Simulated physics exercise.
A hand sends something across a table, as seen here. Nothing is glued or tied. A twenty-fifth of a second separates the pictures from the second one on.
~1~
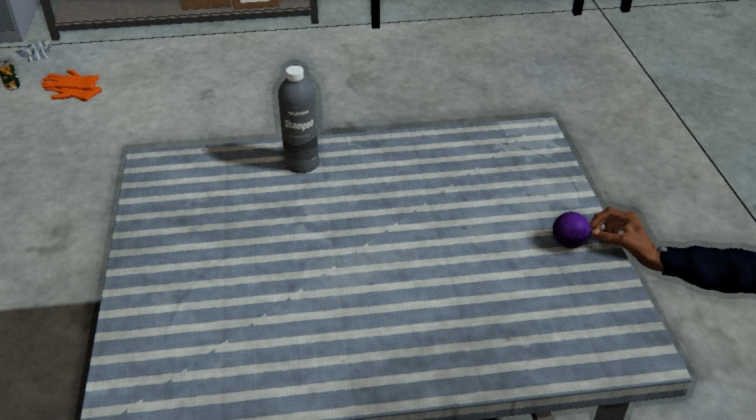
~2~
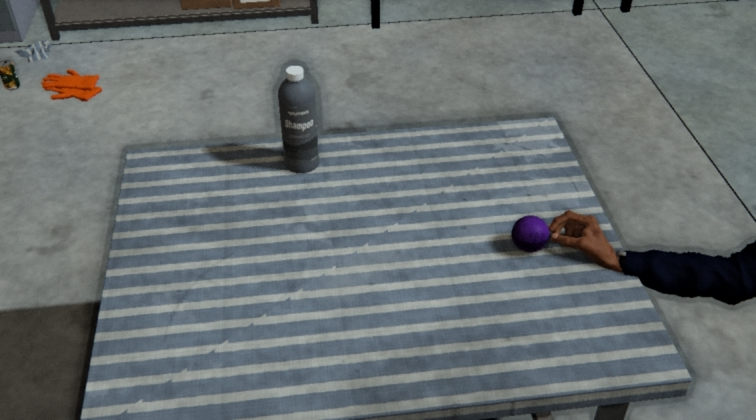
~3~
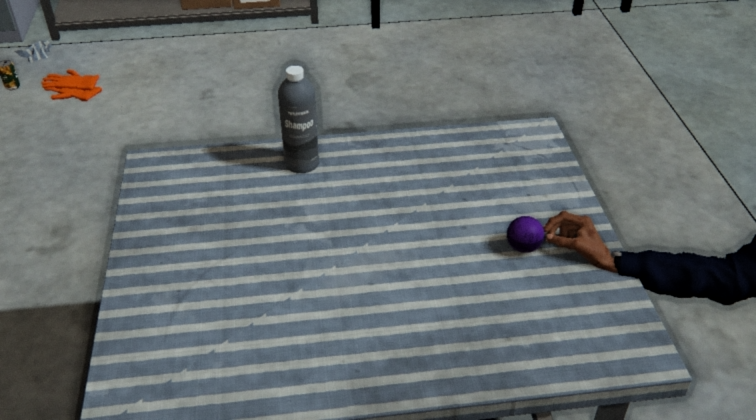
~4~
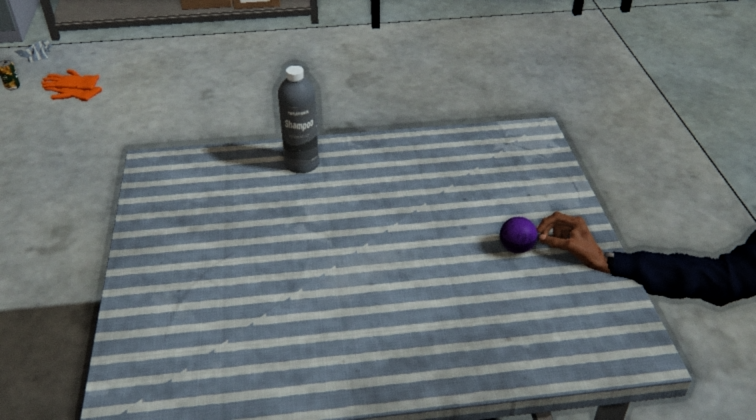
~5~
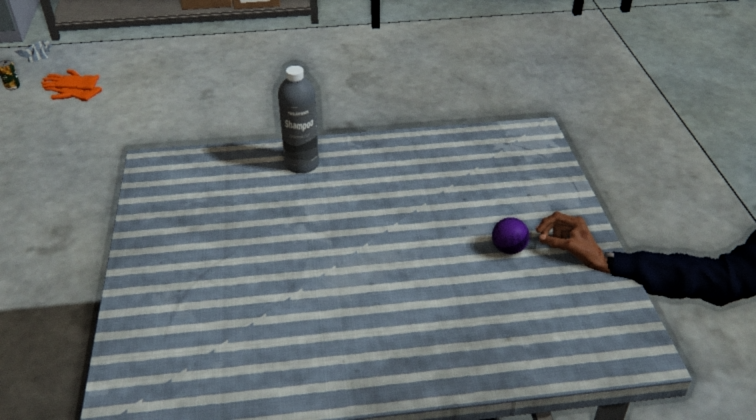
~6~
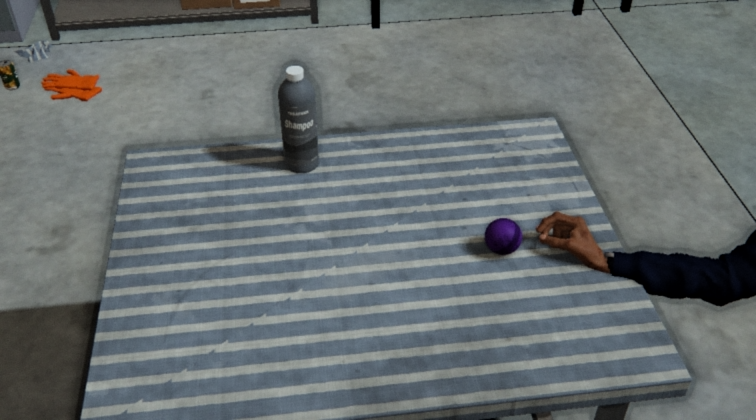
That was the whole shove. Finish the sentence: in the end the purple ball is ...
Still on the table.
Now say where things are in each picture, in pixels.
In the first frame, under the hand; purple ball (571, 230).
In the second frame, under the hand; purple ball (530, 234).
In the third frame, under the hand; purple ball (525, 234).
In the fourth frame, purple ball (518, 235).
In the fifth frame, purple ball (511, 236) shifted a little.
In the sixth frame, purple ball (503, 237) shifted a little.
Then, 0.10 s on from there, purple ball shifted about its own width near (487, 238).
Then, 0.30 s on from there, purple ball shifted about its own width near (463, 240).
In the end, moved from the start, purple ball. At the end, from the last picture's camera, purple ball near (447, 242).
